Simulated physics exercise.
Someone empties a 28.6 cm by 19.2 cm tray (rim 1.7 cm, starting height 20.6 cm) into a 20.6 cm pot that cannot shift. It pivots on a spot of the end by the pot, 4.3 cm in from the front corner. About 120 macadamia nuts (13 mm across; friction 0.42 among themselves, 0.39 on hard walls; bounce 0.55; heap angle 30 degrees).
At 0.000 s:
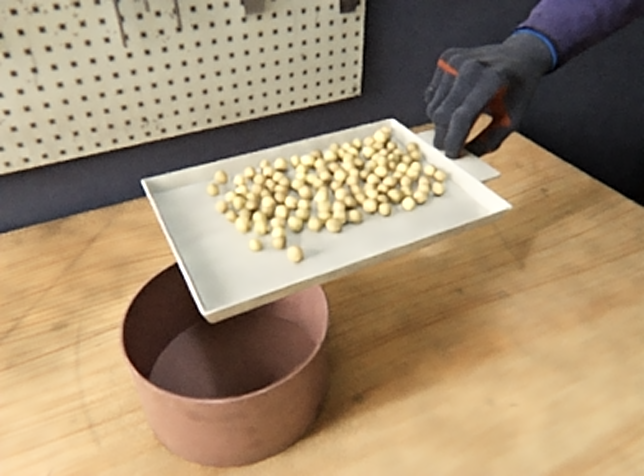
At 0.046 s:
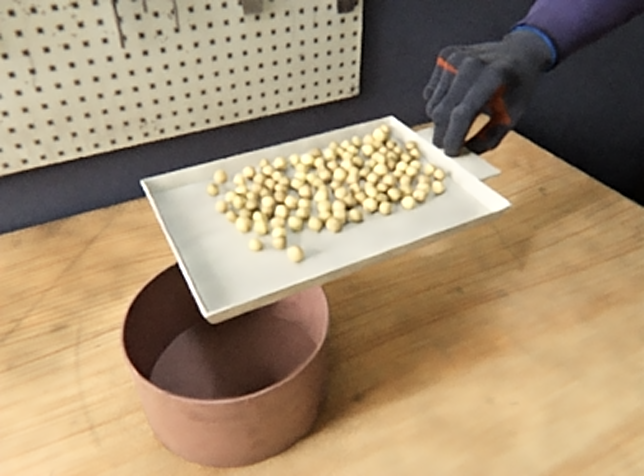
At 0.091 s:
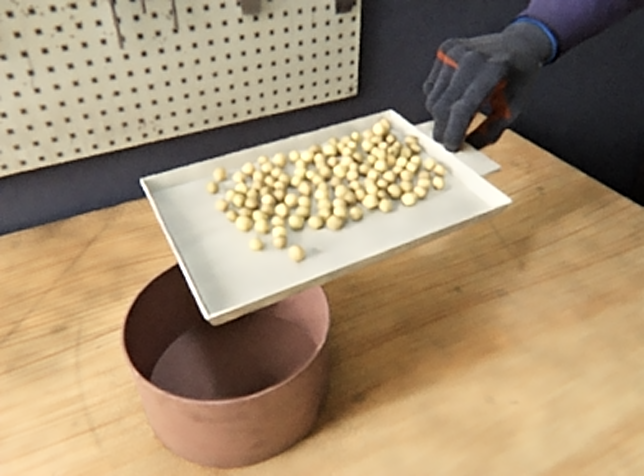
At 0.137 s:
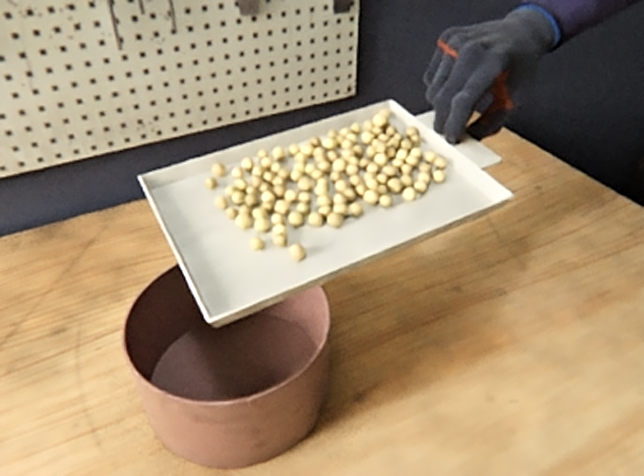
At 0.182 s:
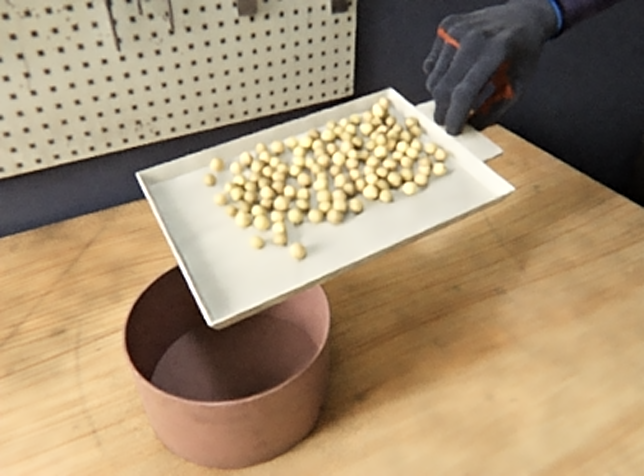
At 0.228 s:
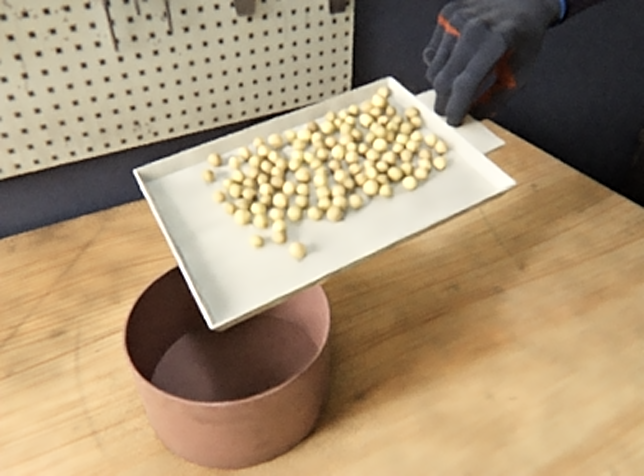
On a wooden workbench beside a pegboard, a gloved hand at the far right end of a white tray of round, pale nuts gradually raises that end, tilting the tray slightly above a reddish-brown pot while the nuts stay heaped.
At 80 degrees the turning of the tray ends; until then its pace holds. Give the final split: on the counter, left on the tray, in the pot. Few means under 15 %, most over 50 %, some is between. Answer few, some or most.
Counter most, tray few, pot few.
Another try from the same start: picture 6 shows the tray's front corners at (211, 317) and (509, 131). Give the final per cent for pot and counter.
Pot 35, counter 65.
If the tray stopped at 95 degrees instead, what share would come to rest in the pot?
It would be near 5 per cent.
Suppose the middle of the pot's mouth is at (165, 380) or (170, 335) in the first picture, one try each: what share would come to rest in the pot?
Some 85 and 25 per cent.
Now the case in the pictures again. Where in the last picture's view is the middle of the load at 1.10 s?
Near (262, 278).
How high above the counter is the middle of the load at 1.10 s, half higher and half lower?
About 24 cm.
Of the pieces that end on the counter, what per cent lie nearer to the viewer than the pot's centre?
About 100 per cent.
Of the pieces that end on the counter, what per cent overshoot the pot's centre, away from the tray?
Some 80 per cent.
After 0.75 s, tilt 43 degrees; the tray holds 95 %, the pot 0 %.
After 1.10 s, tilt 65 degrees; the tray holds 75 %, the pot 0 %.
Then, at 1.54 s, tilt 80 degrees; the tray holds 30 %, the pot 0 %.
By 2.8 s all is still; counter 95 %, tray 0 %, pot 5 %.
